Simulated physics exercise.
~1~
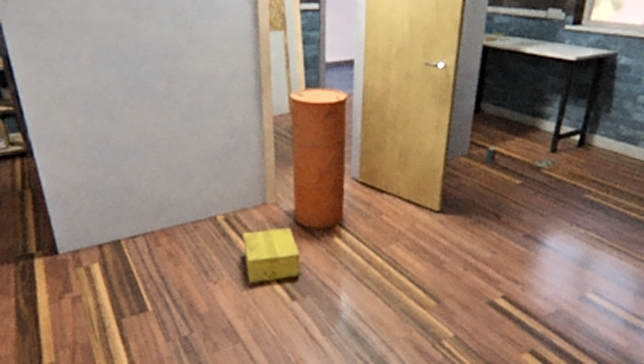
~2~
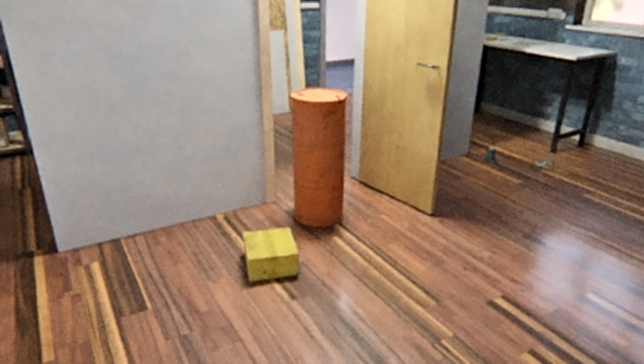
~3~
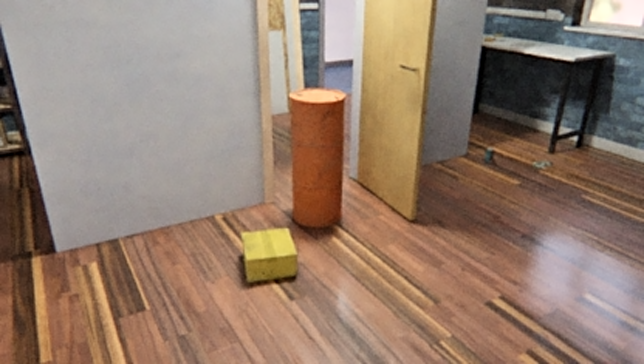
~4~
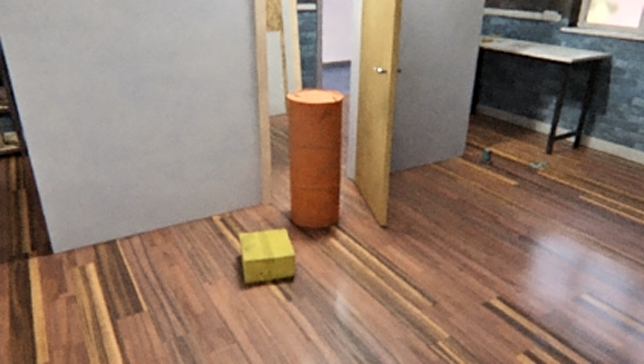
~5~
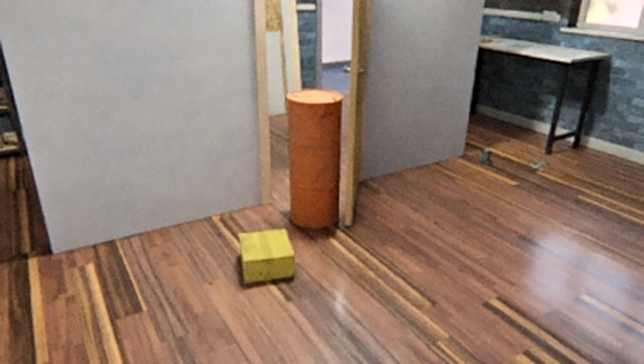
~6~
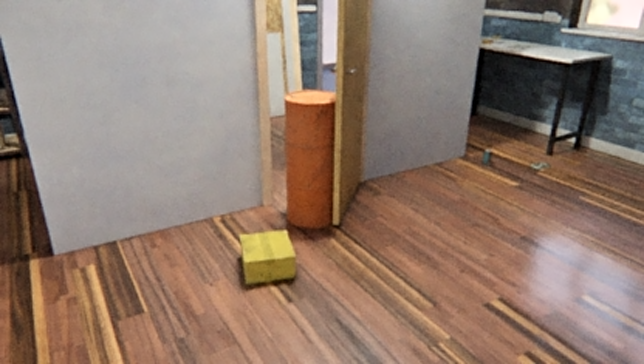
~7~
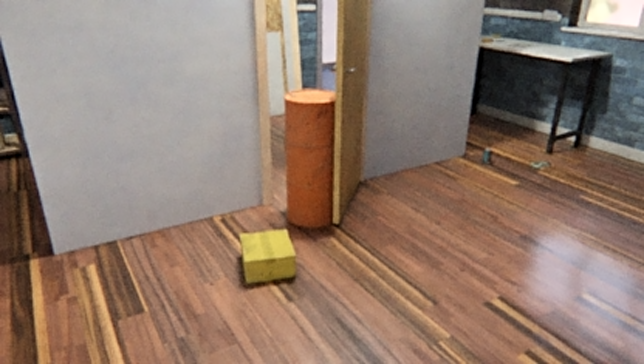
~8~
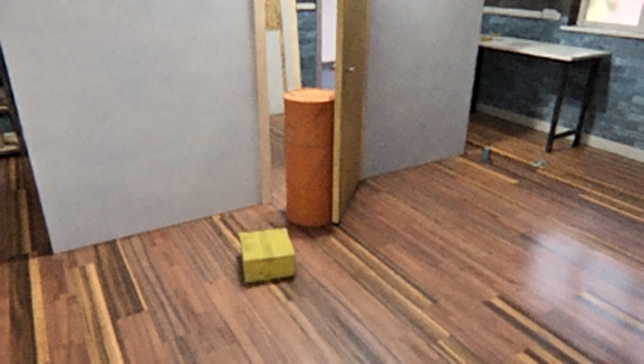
A wooden door stands wide open to the right of a tall orange cylinder in a doorway, with a small yellow box on the wood floor in front. The door swings steadily leftward towards the cylinder, showing less and less of its face. It narrows until it is seen almost edge-on, close beside the cylinder. It turns slightly further, and the cylinder shifts a little to the left. The door then comes to rest still partly open, with the cylinder upright against its edge and the yellow box sitting where it was.
